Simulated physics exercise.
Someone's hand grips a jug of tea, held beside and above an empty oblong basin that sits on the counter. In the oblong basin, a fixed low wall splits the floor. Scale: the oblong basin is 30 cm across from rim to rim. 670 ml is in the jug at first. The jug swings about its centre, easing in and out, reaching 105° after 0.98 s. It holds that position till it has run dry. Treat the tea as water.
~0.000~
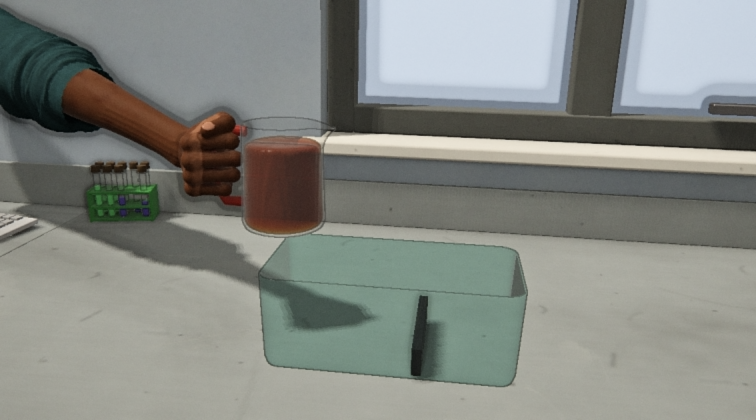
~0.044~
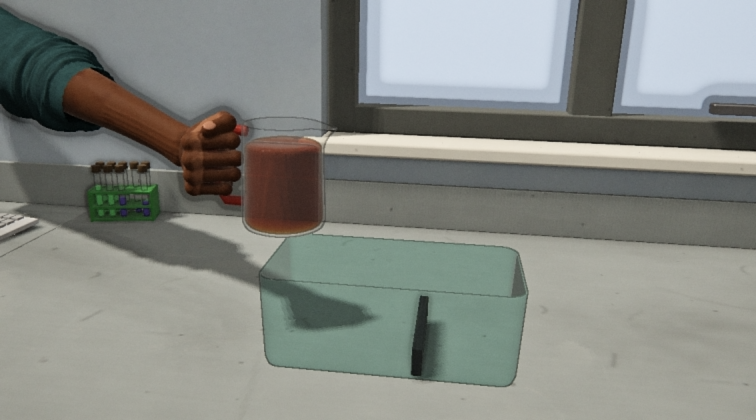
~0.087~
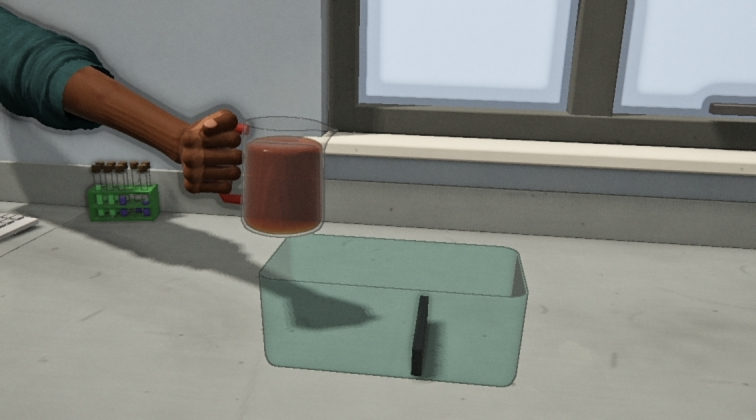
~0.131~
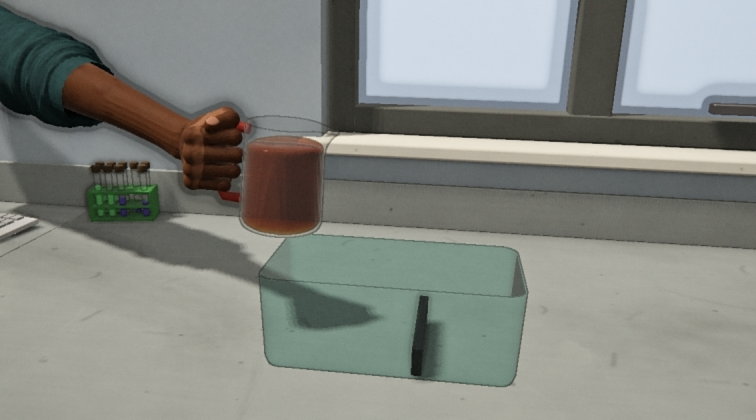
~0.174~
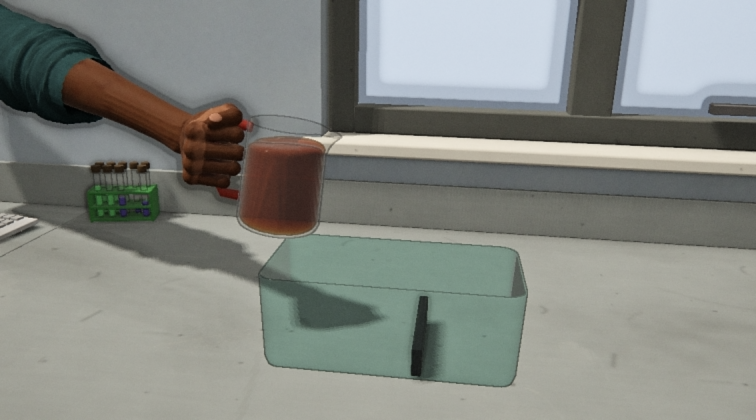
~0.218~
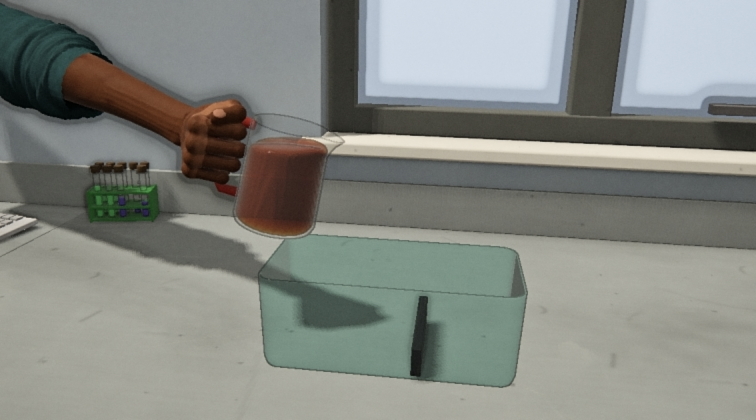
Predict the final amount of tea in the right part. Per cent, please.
The right part ends with roughly 5 per cent.
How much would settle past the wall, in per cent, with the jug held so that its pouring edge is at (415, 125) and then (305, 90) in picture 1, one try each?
In turn about 80 and 5 per cent.
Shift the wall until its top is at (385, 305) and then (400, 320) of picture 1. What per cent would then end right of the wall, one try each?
First 50, then 25 per cent.
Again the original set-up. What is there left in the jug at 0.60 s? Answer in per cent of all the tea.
Near 86 in a hundred.
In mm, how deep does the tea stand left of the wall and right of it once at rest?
I'd expect close to 24 mm on the left and close to 2 mm on the right.
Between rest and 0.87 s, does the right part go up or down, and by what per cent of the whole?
Change: Increase, about 5.
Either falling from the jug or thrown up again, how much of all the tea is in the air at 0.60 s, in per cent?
It comes to about 12 percent.
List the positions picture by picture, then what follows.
The first frame shows tilt 0°; pouring edge (335, 128); surface from (247, 141) to (322, 145); the oblong basin's rim runs from (274, 255) to (522, 272); the wall's top is at (421, 321).
The second frame shows tilt 1°; pouring edge (336, 128); surface from (249, 141) to (322, 145).
The third frame shows tilt 2°; pouring edge (338, 130); surface from (249, 141) to (323, 145).
The fourth frame shows tilt 5°; pouring edge (340, 132); surface from (250, 141) to (325, 145).
The fifth frame shows tilt 8°; pouring edge (342, 136); surface from (251, 143) to (327, 146).
The sixth frame shows tilt 12°; pouring edge (345, 141); surface from (252, 145) to (329, 147).
After 0.60 s the tilt is 70° and 86 per cent is still to pour, 3 is left of the wall and 0 right of it.
After 0.87 s the tilt is 102° and 35 per cent is still to pour, 49 is left of the wall and 1 right of it.
After 1.16 s the tilt is 105° and 5 per cent is still to pour, 86 is left of the wall and 4 right of it.
After 1.48 s the tilt is 105° and 0 per cent is still to pour, 92 is left of the wall and 5 right of it.
In the end 93 per cent lies left of the wall, 5 right of it and 2 outside.
